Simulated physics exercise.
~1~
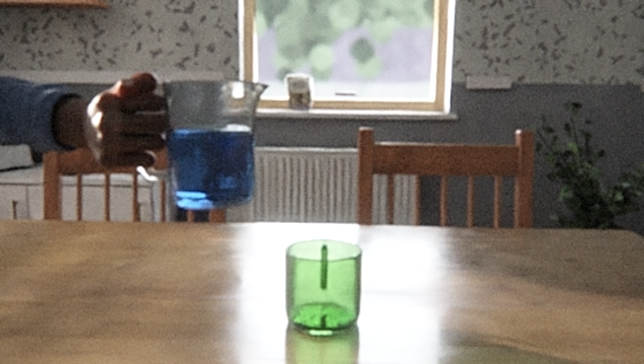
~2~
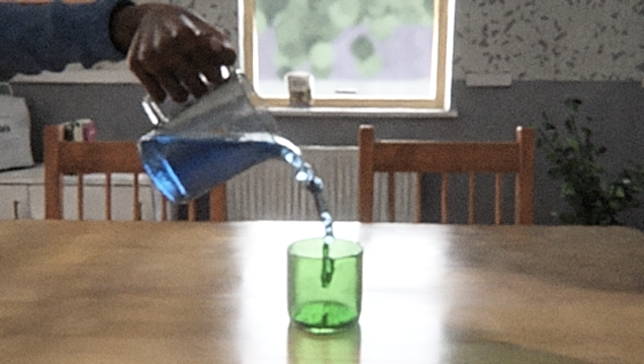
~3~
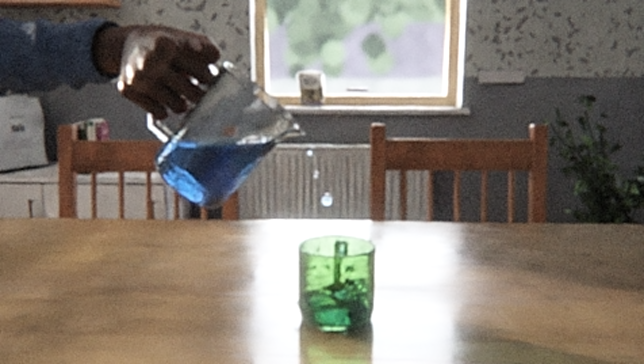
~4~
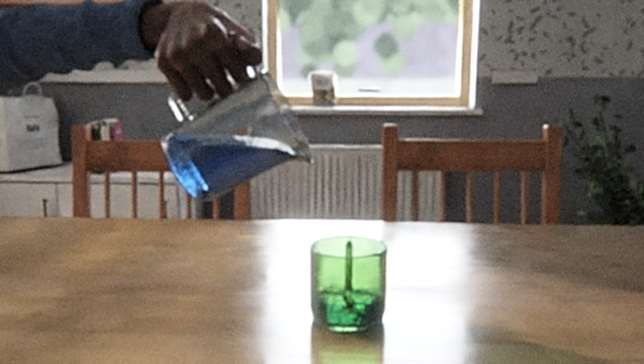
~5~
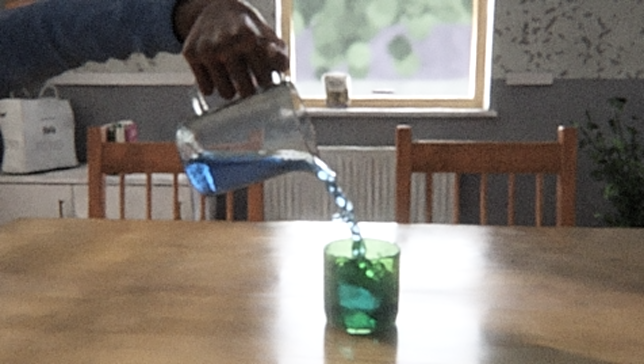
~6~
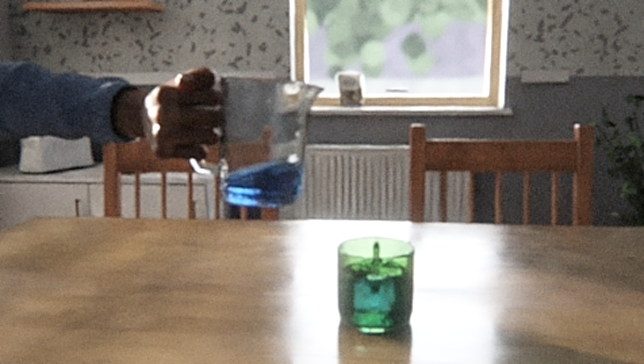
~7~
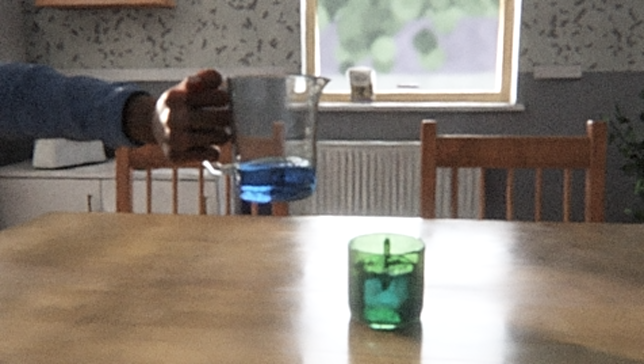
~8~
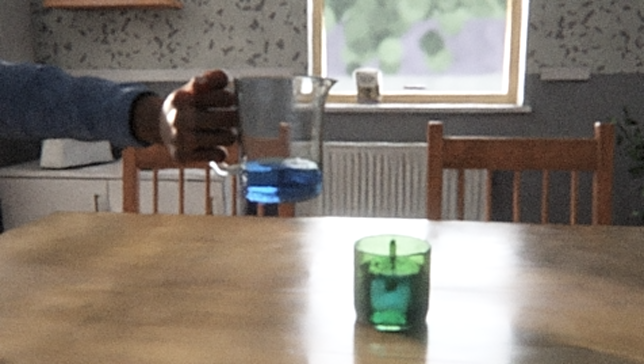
We see a hand holding a glass pitcher of blue liquid above a wooden table, tipping it to pour into a green glass, easing back, then tilting further to pour again before levelling it, leaving the glass partly filled and some liquid in the pitcher.
